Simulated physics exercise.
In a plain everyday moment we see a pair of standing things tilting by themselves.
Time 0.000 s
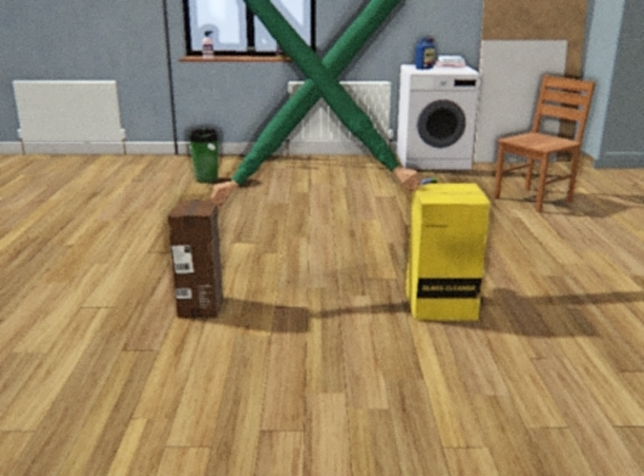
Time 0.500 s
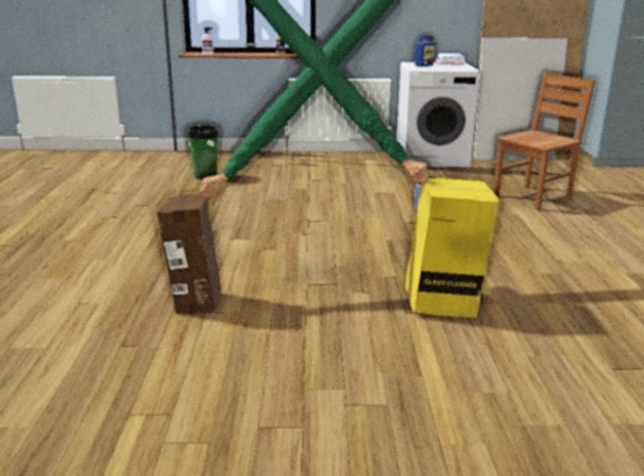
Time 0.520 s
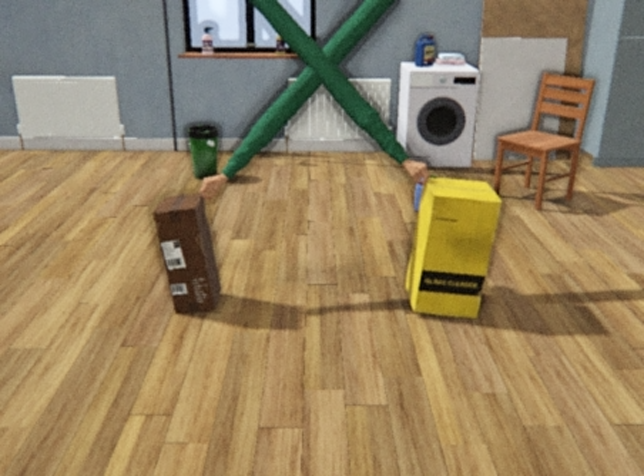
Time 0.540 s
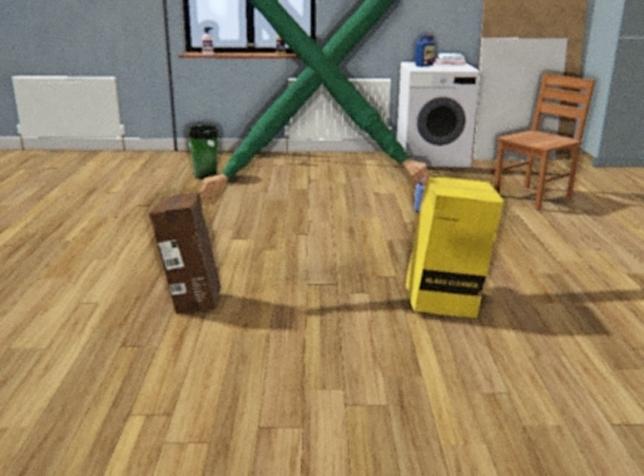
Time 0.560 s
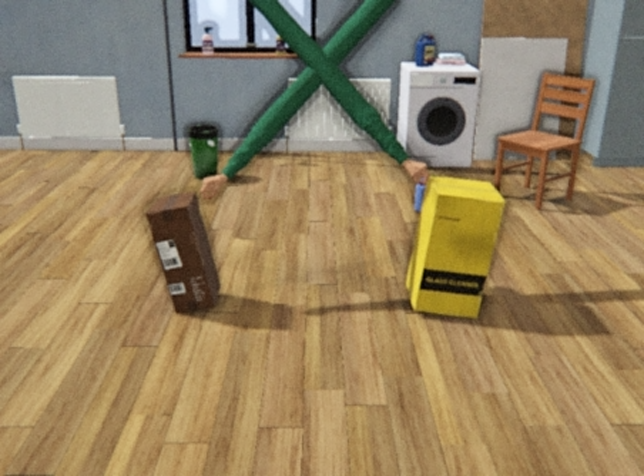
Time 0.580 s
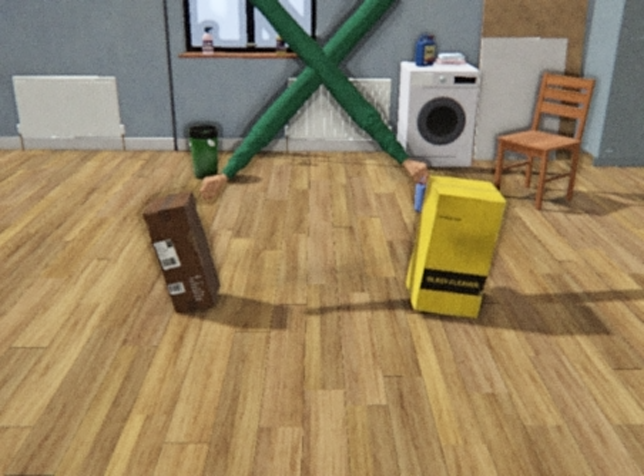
Two long green sleeves with bare hands at their ends cross in an X at the back of a wood-floored room, seen from the front and slightly above. A brown parcel stands at left and a yellow box at right, before a green bin, white radiators, a washing machine and a wooden chair. The parcel leans gradually left while the box leans slightly right, less far.
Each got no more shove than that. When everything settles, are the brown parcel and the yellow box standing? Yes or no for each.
Brown parcel: No; yellow box: Yes.
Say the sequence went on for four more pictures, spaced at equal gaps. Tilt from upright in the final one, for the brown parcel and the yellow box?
Around 18° for the first and 8° for the second.
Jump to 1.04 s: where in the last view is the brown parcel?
Predicted middle: Around (145, 260).
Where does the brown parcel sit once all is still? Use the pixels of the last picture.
The middle ends up near (123, 285).
By 0.80 s, brown parcel 27° off upright near (169, 252); yellow box upright near (444, 249).
By 1.04 s, brown parcel 53° off upright near (145, 260); yellow box upright near (445, 249).
By 1.18 s, brown parcel on its side near (125, 282); yellow box upright near (444, 249).
When it is over (3.5 s), the brown parcel falls over, near (123, 285); the yellow box rocks back upright, near (444, 249).
